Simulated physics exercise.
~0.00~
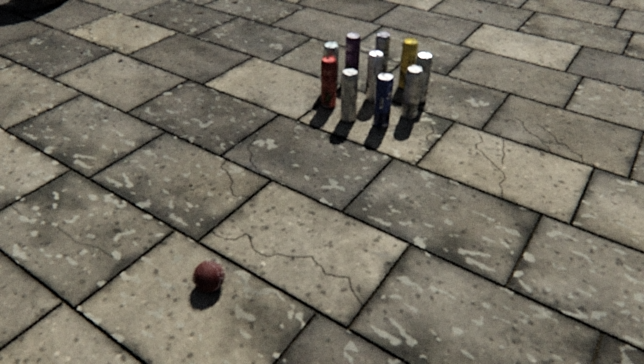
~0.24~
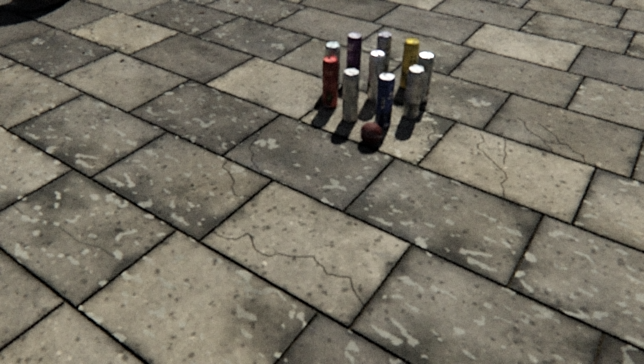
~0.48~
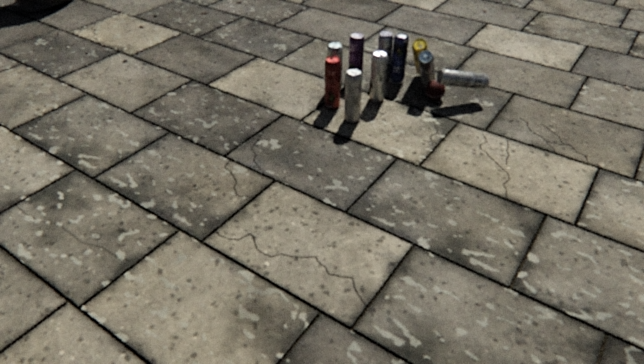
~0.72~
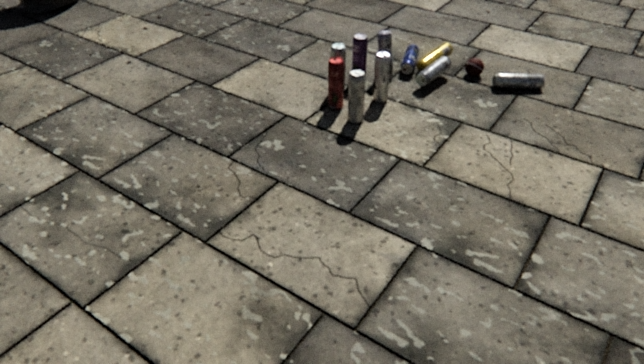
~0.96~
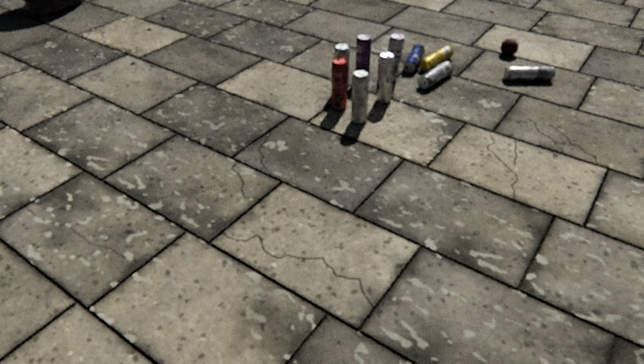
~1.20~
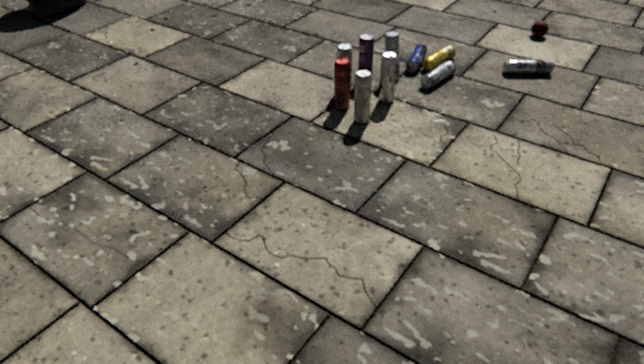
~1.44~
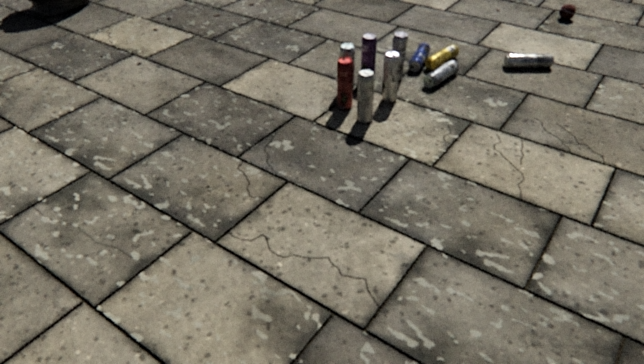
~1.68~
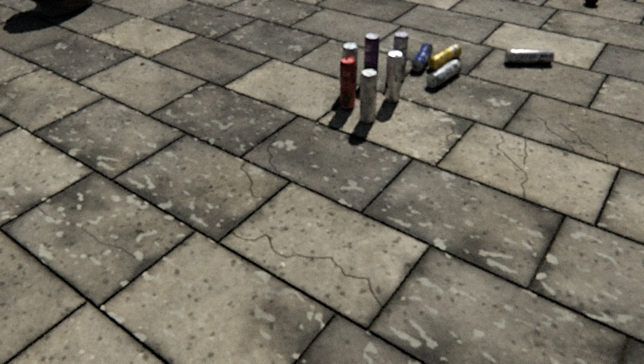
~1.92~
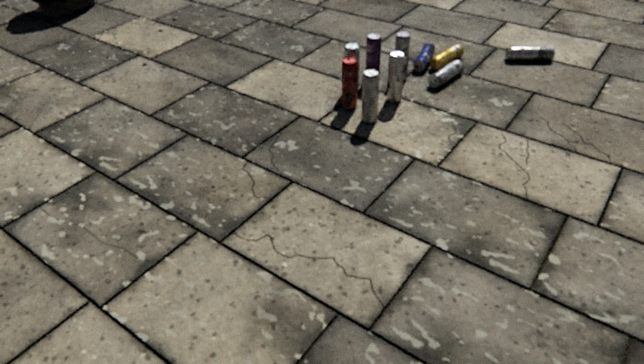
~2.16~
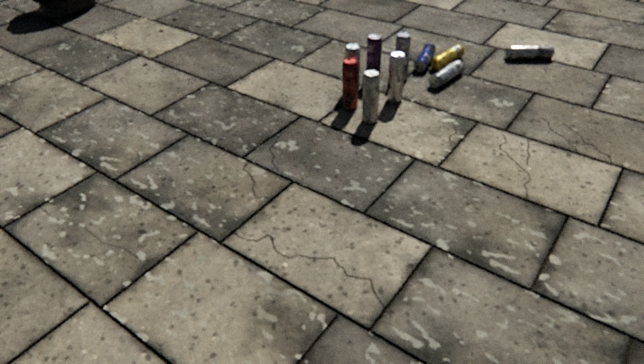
The footage shows a dark red ball rolling across sunlit paving into a cluster of upright tubes, knocking over four on the right, including the yellow and blue ones, before rolling out of view at the upper right while the red and purple tubes stay standing among the rest.
